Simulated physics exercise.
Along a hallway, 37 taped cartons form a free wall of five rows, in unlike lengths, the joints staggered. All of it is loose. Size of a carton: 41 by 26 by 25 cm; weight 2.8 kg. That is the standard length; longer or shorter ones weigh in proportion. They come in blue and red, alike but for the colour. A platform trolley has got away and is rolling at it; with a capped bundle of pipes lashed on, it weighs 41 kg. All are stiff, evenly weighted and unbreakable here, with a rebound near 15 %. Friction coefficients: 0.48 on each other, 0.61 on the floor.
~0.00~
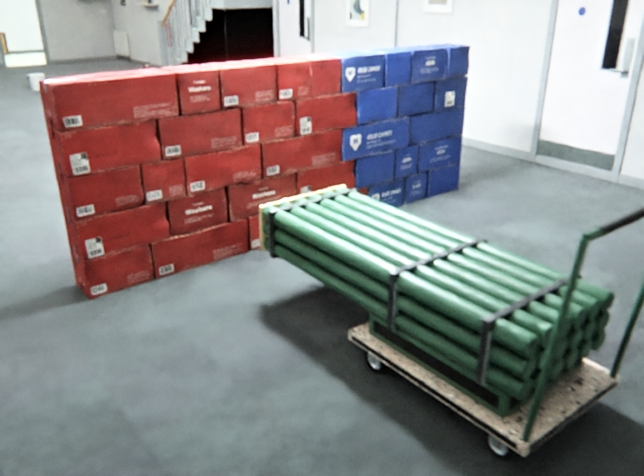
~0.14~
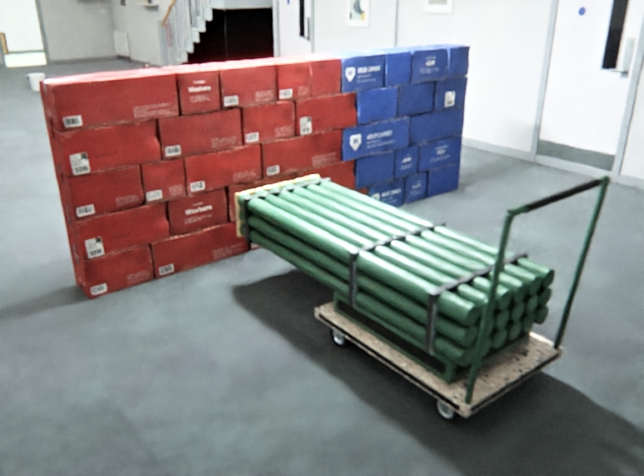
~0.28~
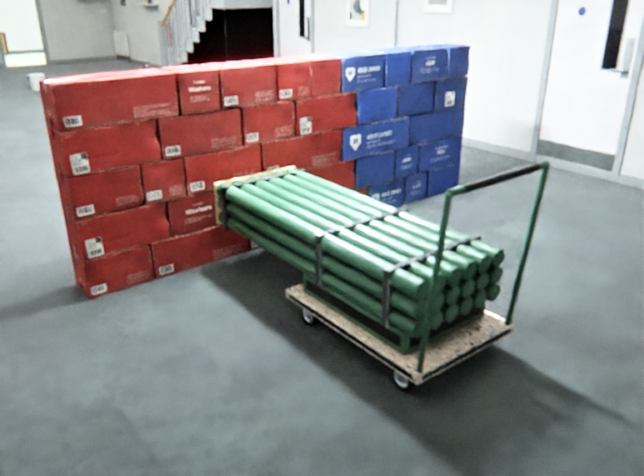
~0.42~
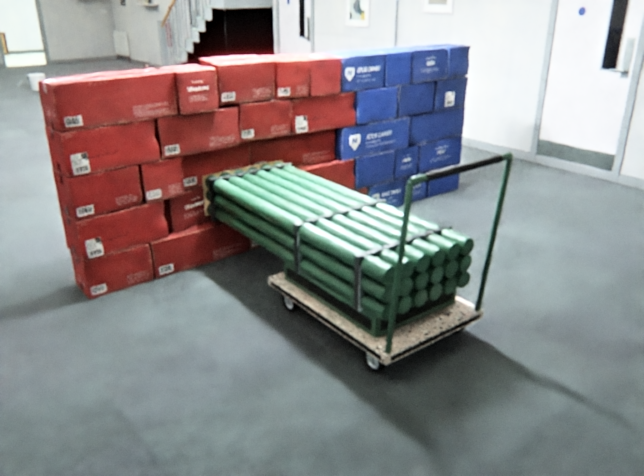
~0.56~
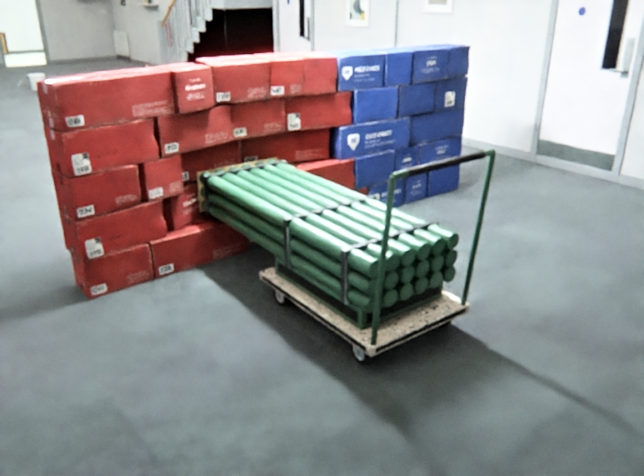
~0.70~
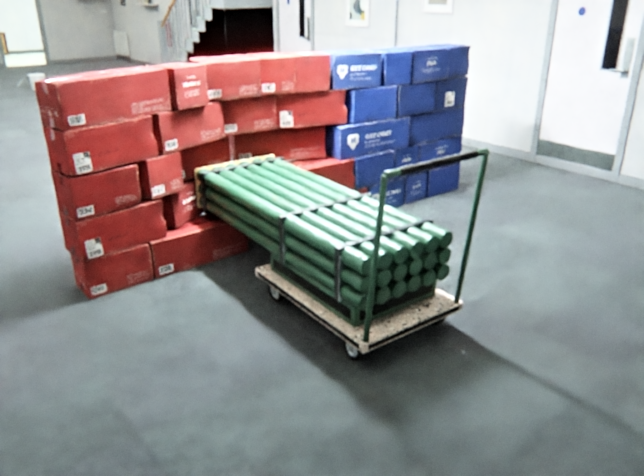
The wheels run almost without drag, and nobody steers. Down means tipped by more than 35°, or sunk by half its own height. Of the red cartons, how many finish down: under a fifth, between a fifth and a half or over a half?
The part is over a half.
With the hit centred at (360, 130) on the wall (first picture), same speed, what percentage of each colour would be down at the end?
Then red 30, blue 40 per cent.
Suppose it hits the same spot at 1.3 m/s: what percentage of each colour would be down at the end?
Then red 0, blue 0 per cent.
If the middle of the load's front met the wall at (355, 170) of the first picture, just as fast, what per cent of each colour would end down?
In that case red 30, blue 50 per cent.
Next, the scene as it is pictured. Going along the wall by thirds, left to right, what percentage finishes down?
In per cent: Left 60, middle 70, right 0.
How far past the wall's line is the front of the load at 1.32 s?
Roughly 20 cm.
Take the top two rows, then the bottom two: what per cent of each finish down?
Top 60, bottom 10 per cent.
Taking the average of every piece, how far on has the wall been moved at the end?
About 40 cm.
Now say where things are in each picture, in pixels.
In the first picture (places mark the middle of the side facing us), load (265, 223) 60 cm short of the wall; top red carton (250, 86); top blue carton (460, 62); nothing disturbed.
The second picture shows load (241, 210) 33 cm short of the wall; top red carton (250, 86).
The third picture shows load (219, 198) 7 cm short of the wall; top red carton (250, 86).
The fourth picture shows load (207, 190) 12 cm into the wall's line; top red carton (248, 83) leaning 4°; steepest lean 4°, the carton at (266, 121); 10 disturbed, none down.
The fifth picture shows load (201, 187) 21 cm into the wall's line; top red carton (243, 83) leaning 4°; 15 disturbed, none down.
The sixth picture shows load (199, 183) 25 cm into the wall's line; top red carton (234, 81) shifted 23 cm; top blue carton (460, 62); 17 disturbed, none down.
After 1.02 s, load 27 cm past the wall's line, still rolling; none of the 22 red cartons down (0 of 37 in all colours); top red carton leaning 22°.
After 1.32 s, load 22 cm past the wall's line, still rolling; 14 of the 22 red cartons down (15 of 37 in all colours); top red carton leaning 45°, 43 cm lower.
After 1.70 s, load 18 cm past the wall's line, still rolling; 14 of the 22 red cartons down (15 of 37 in all colours); top red carton on its side.
At rest (2.9 s), load 16 cm past the wall's line, stopped; 14 of the 22 red cartons down (15 of 37 in all colours); top red carton on its side; top blue carton unmoved. That is 64 per cent. As the last picture would show them, middles, top red carton near (191, 170), top blue carton near (448, 61).
